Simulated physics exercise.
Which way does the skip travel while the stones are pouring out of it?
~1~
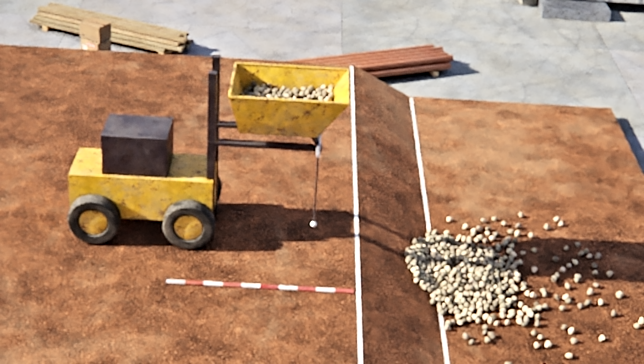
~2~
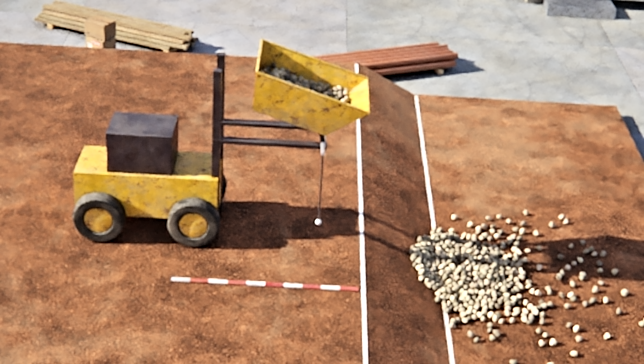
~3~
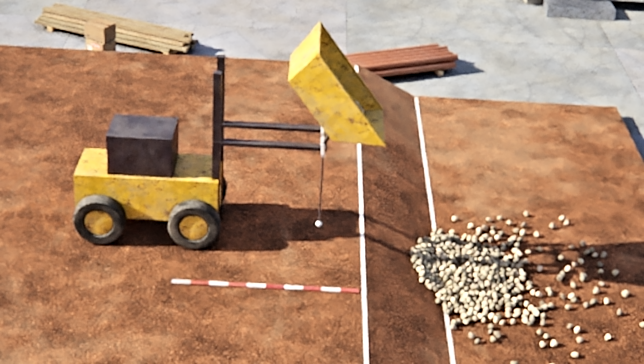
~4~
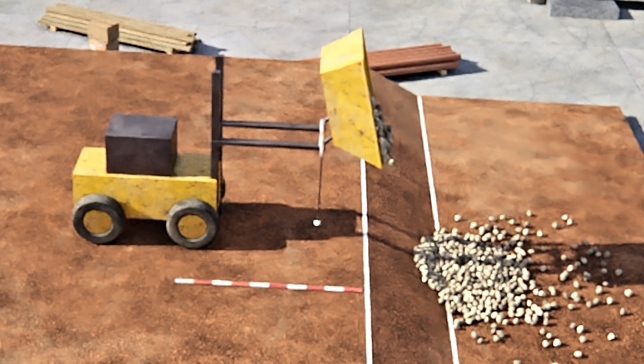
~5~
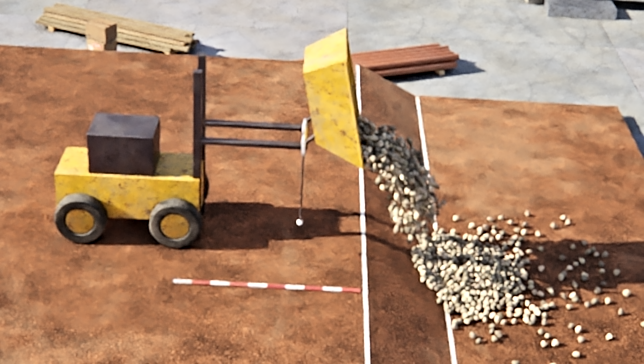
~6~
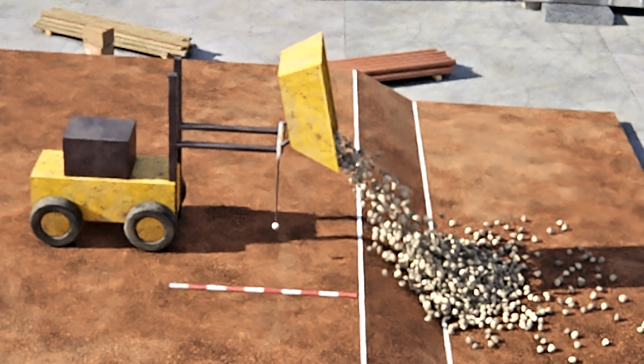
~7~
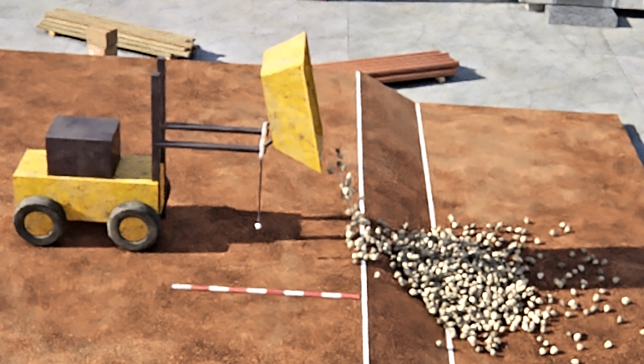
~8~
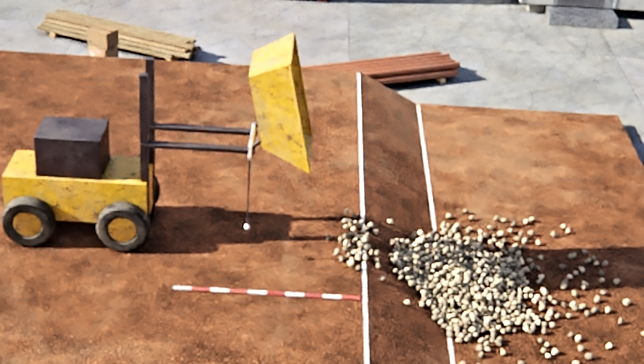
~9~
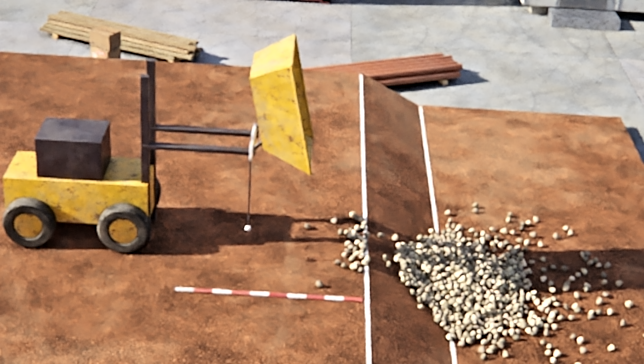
The skip travels to the left, carried along as the machine backs away from the slope.
